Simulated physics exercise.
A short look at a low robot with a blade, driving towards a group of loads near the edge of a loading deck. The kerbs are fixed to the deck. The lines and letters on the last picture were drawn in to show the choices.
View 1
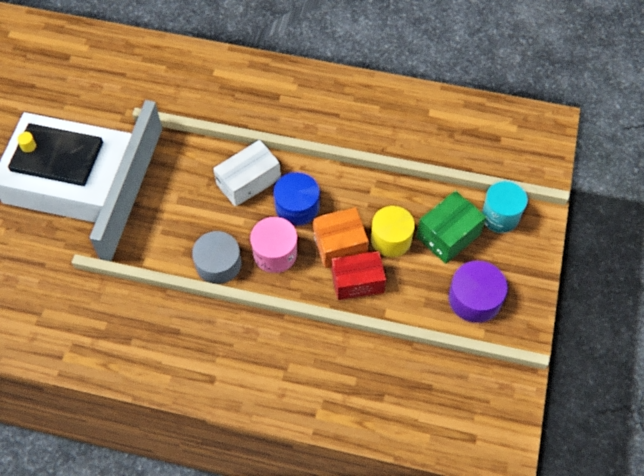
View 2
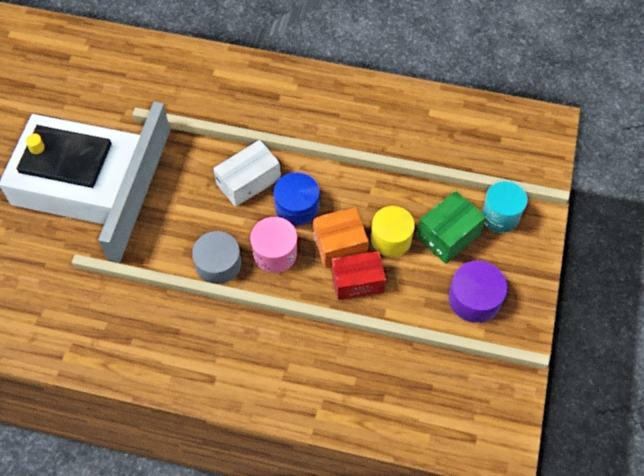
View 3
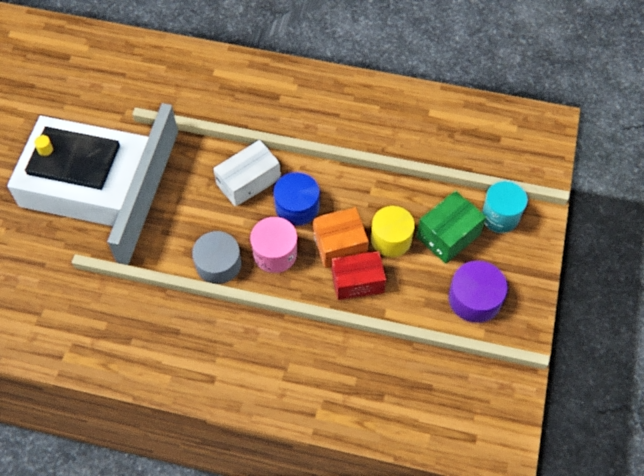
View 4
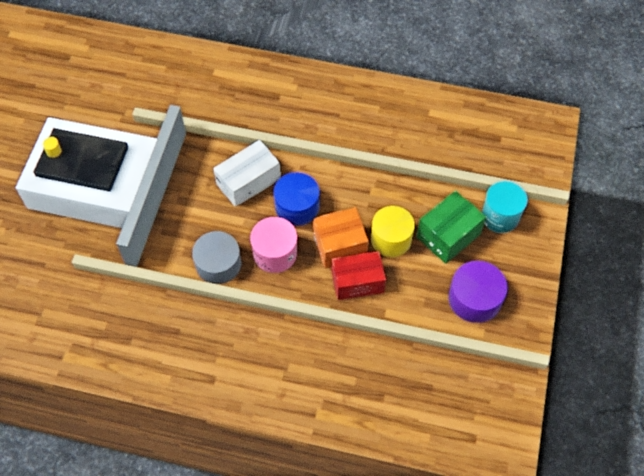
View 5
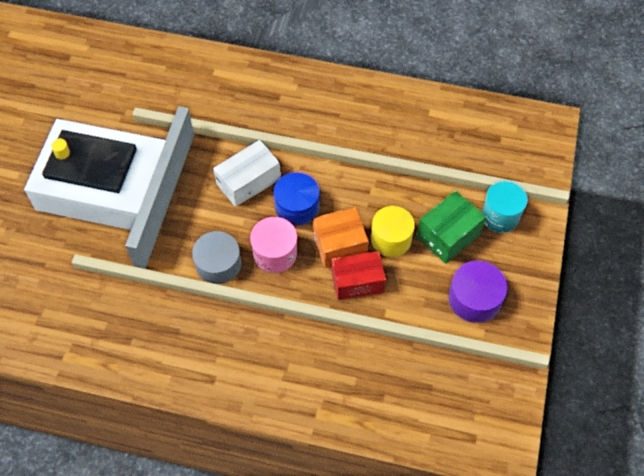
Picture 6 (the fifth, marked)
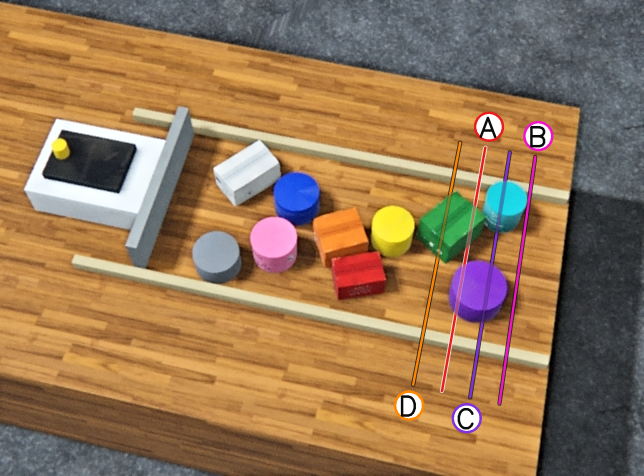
At first, a low white robot with a wide grey blade sits at the left end of a wooden deck, facing a scattered group of coloured boxes and canisters between two pale rails. It then creeps steadily right, narrowing the gap to the grey canister and white box, while all the loads stay still.
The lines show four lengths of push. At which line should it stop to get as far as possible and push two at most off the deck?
Line D.
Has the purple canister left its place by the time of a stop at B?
By then, yes.
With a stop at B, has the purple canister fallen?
By then, yes.
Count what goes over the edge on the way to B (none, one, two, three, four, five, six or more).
In all, six or more.
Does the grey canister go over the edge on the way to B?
By then, no.
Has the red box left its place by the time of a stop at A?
By then, yes.
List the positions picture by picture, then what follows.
The first picture shows orange box (340, 238); pink pail (274, 245); green box (451, 227).
The second picture shows robot (70, 156); yellow canister (392, 232).
The third picture shows robot (78, 158); grey canister (217, 258).
The fourth picture shows robot (87, 160); white box (247, 173).
The fifth picture shows robot (96, 161); purple canister (477, 292); orange box (340, 238); pink pail (274, 245).
On the copy, A at (465, 261); B at (519, 272); C at (491, 266); D at (438, 255).
On D. First, robot (192, 181); grey canister (270, 274); white box (296, 169).
Then, robot (293, 201); turquoise pail (552, 210); green box (512, 229).
Finally, robot (371, 217); green box over the edge; turquoise pail over the edge; two fallen.
By contrast, A drops four; B drops seven; C drops five.
